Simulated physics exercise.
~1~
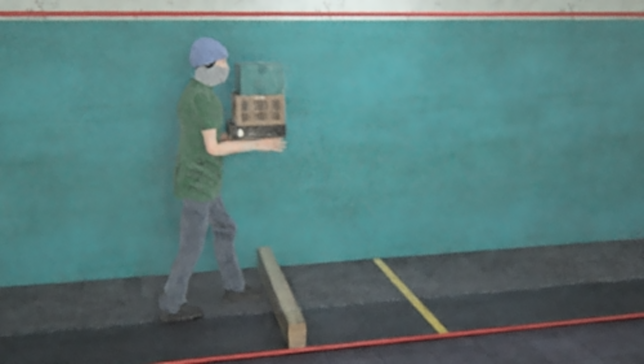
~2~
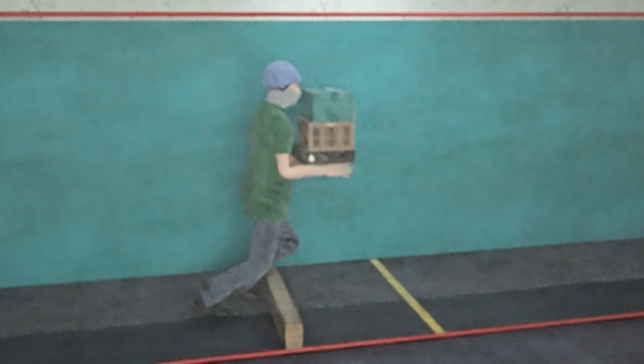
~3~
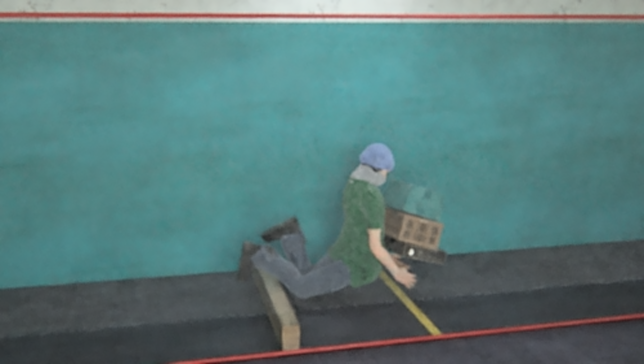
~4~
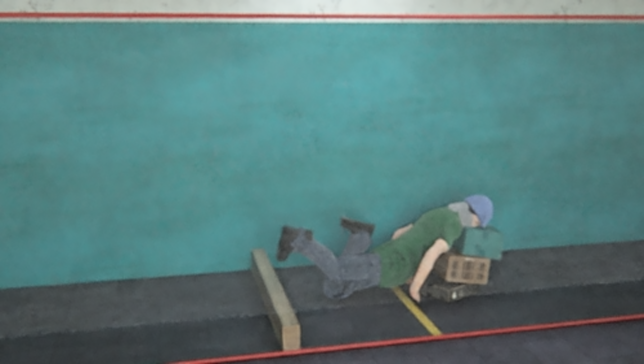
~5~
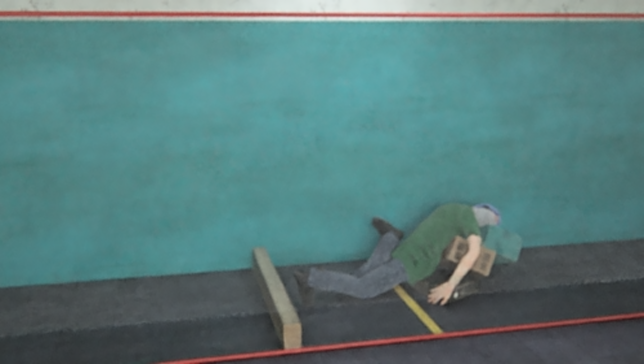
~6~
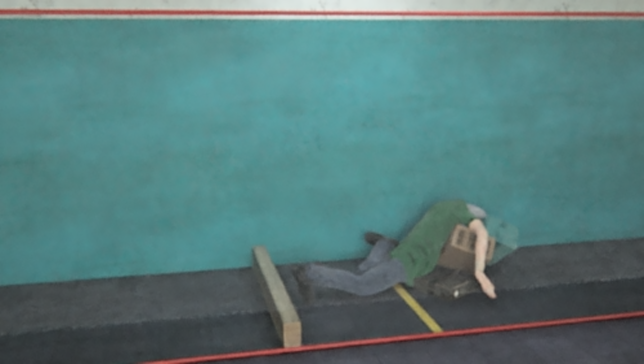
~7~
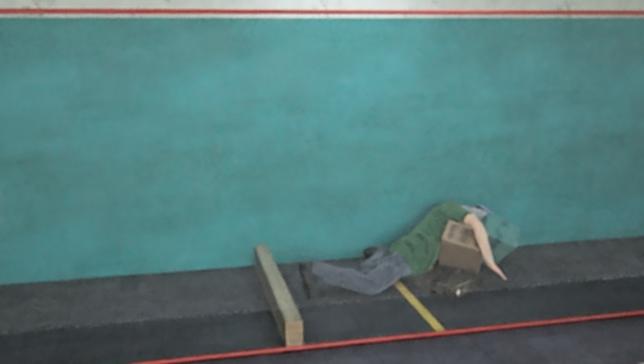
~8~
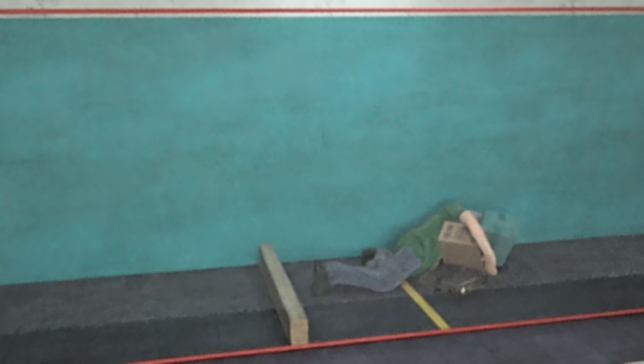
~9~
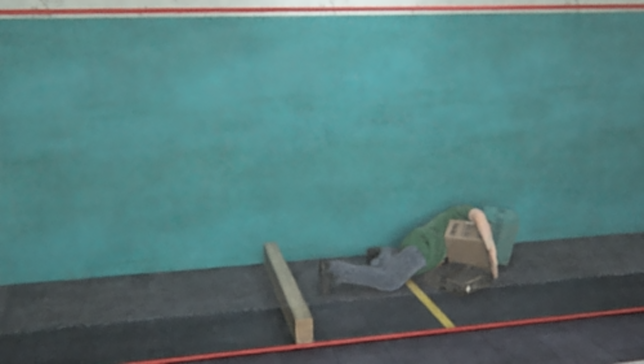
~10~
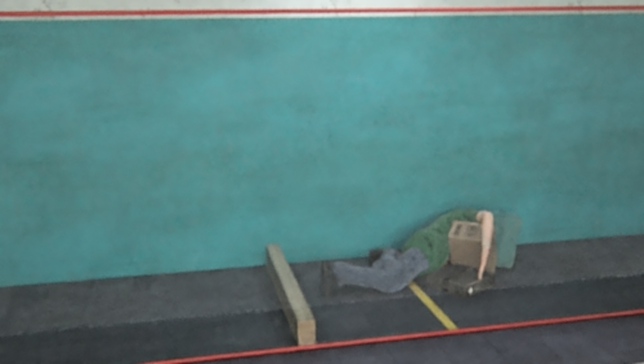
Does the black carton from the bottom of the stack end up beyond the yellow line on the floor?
Yes, the black carton drops with the falling person and comes to rest on the floor just to the right of the yellow line.
